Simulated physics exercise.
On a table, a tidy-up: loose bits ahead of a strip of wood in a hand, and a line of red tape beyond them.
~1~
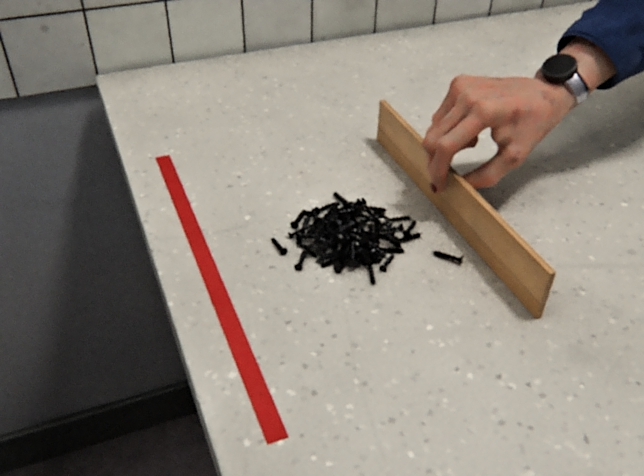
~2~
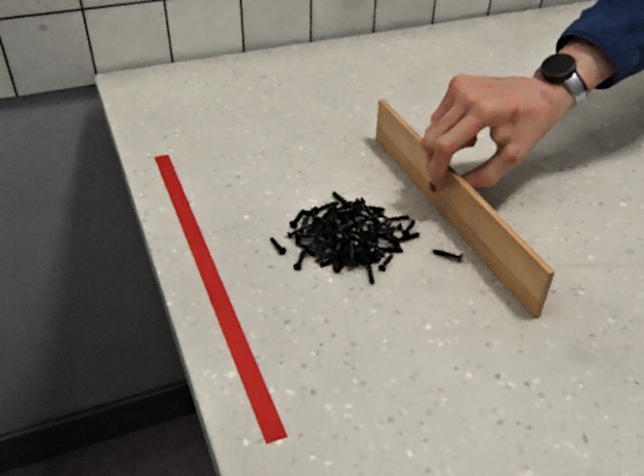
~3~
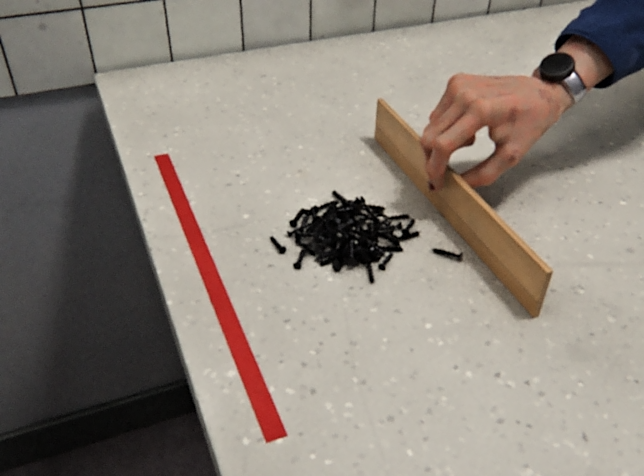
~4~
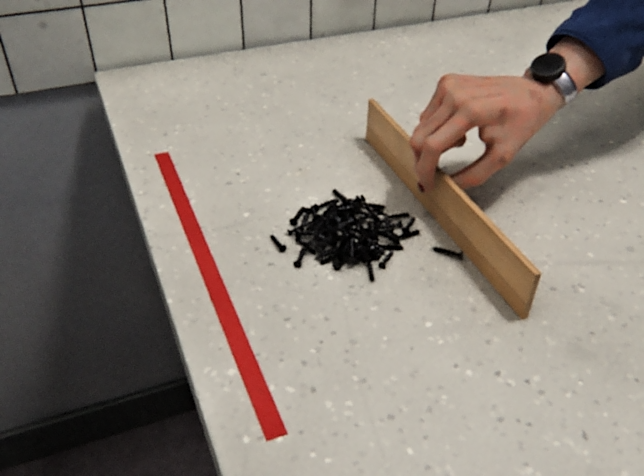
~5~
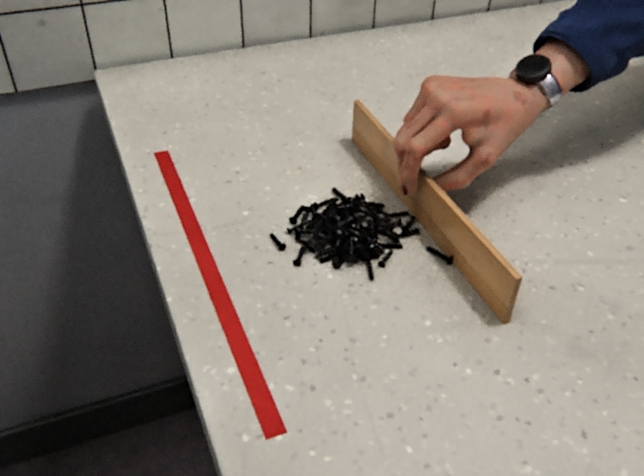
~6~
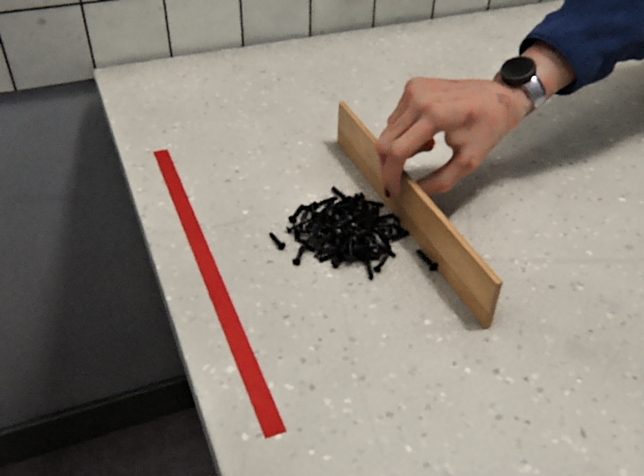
On a speckled countertop, a hand holds a wooden strip still, then slides it left against a heap of black screws.
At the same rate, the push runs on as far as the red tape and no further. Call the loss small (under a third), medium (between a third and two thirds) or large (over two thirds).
Medium.
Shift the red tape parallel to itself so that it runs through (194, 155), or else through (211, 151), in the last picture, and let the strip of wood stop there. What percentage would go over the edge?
Case one: Around 10 in a hundred; case two: Around 0 in a hundred.
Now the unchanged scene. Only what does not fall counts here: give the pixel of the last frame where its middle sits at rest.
Near (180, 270).
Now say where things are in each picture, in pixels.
Strip of wood near (531, 278), at rest; red tape near (166, 166), about two fingers from the edge; edge at (161, 285); the heap near (353, 240), black screws, in the first frame.
Strip of wood near (530, 278), at rest, in the second frame.
Strip of wood near (528, 277); the heap near (352, 239), in the third frame.
Strip of wood near (517, 279), in the fourth frame.
Strip of wood near (499, 283); the heap near (351, 236), only a few pushed along, in the fifth frame.
Strip of wood near (480, 288); red tape near (164, 160); edge at (159, 280); the heap near (351, 235), a little pushed along, in the sixth frame.
Shortly afterwards, strip of wood still moving, near (302, 200); heap all on the table, its front near (225, 254).
Next, strip of wood stopped at the red tape; heap near a third over the edge.
Some moments later, strip of wood stopped at the red tape; heap near half over the edge.
In the end, strip of wood stopped at the red tape; heap near half over the edge.
